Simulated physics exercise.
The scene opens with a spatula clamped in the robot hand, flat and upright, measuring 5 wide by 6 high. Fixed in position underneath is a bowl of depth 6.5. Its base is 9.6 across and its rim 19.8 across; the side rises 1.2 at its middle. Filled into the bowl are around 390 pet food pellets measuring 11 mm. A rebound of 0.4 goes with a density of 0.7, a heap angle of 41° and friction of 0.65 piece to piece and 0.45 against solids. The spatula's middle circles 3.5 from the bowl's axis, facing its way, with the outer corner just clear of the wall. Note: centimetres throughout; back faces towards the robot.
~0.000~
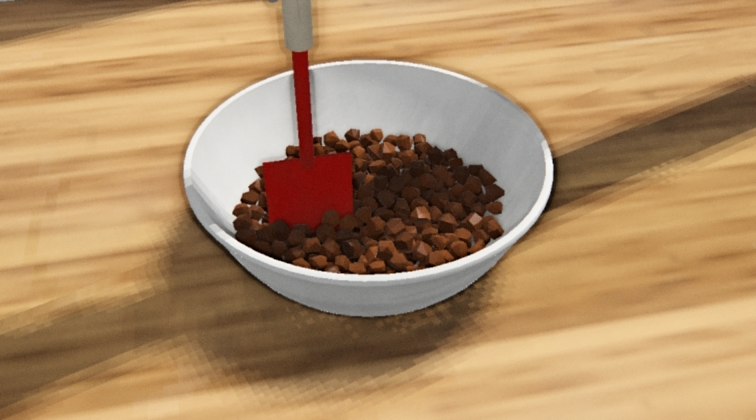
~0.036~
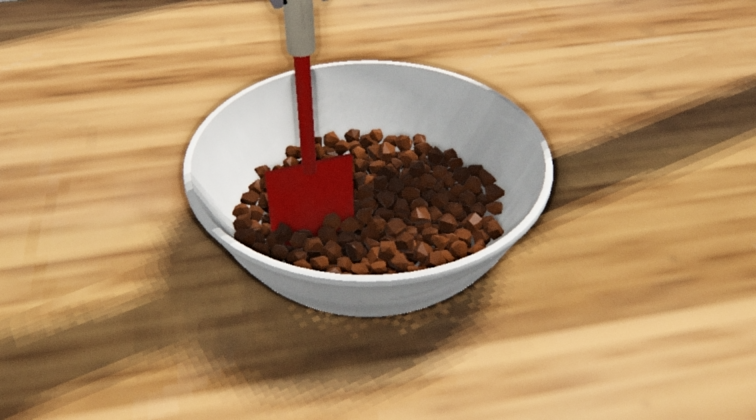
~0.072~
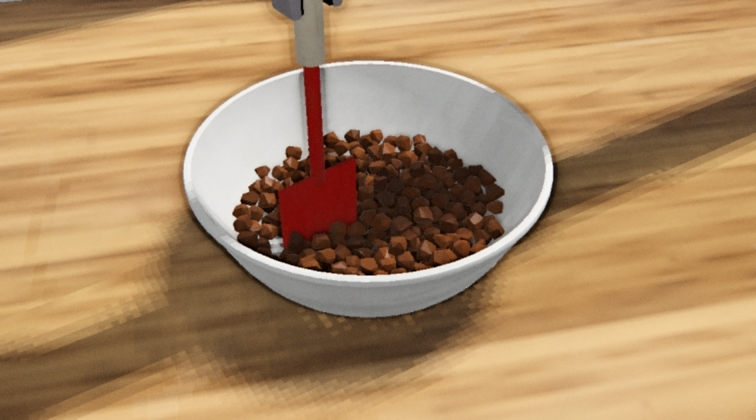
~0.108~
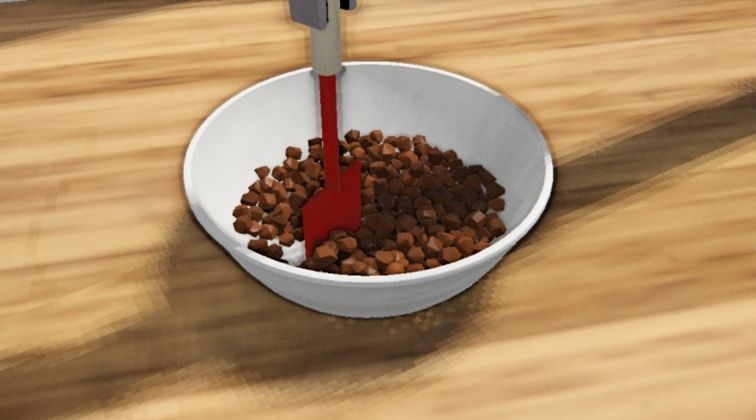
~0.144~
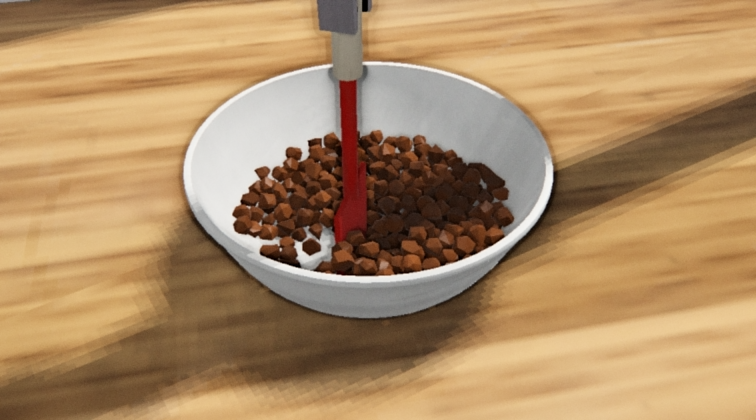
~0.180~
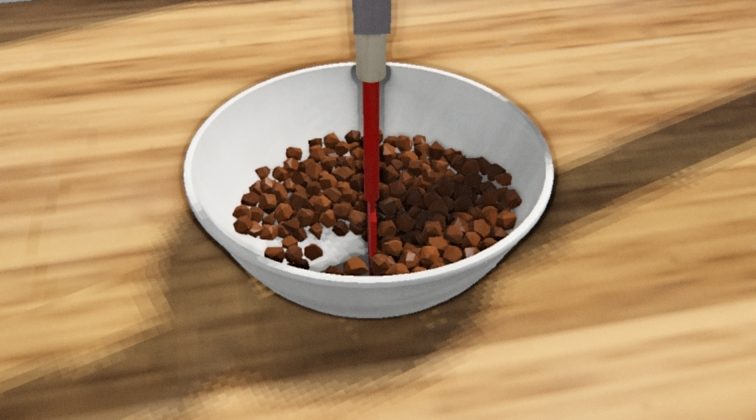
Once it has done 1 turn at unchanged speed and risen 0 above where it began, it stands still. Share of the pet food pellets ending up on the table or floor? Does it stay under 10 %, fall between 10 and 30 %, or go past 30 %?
It stays under 10 %.
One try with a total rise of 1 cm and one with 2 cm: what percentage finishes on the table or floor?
Around 0 percent, then 0 percent.
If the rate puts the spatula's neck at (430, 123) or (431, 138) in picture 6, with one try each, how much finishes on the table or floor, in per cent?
Well, about 25 percent the first time and about 15 percent the second.
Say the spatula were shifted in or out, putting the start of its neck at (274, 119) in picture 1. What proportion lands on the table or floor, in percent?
I'd say around 15 per cent.
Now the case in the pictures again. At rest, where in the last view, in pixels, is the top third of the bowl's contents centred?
Centre of top third: Approx. (308, 238).
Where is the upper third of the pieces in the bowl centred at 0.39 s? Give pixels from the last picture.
The top third is centred near (440, 128) in the last picture.
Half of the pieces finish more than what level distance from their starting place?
I'd estimate close to 7 cm.
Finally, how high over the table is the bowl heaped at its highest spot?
Roughly 7.0 centimetres.
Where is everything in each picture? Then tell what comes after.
In the first frame, the spatula neck at (306, 136), 0° round; upper third of the load around (379, 198), from x 245 to 495, top at y 135; 392 in the bowl.
In the second frame, the spatula neck at (307, 141), 8° round; upper third of the load around (378, 200), from x 240 to 495, top at y 135.
In the third frame, the spatula neck at (316, 152), 26° round; upper third of the load around (380, 213), from x 245 to 495, top at y 135.
In the fourth frame, the spatula neck at (331, 161), 44° round; upper third of the load around (388, 225), from x 245 to 495, top at y 135.
In the fifth frame, the spatula neck at (350, 166), 62° round; upper third of the load around (406, 229), from x 245 to 505, top at y 135.
In the sixth frame, the spatula neck at (371, 168), 81° round; upper third of the load around (430, 230), from x 245 to 510, top at y 135; 392 in the bowl.
After 0.39 s, 188° round, highest piece 8 above the table; 392 in the bowl.
After 0.61 s, 296° round, highest piece 8 above the table; 385 in the bowl, 6 on the table or floor, 1 in flight or on the tool.
After 0.91 s, 0° round, highest piece 7 above the table; 376 in the bowl, 16 on the table or floor.
After 1.61 s, 0° round, highest piece 7 above the table; 376 in the bowl, 16 on the table or floor.
In the end, 376 in the bowl, 16 on the table or floor. That is 4 % on the table or floor.
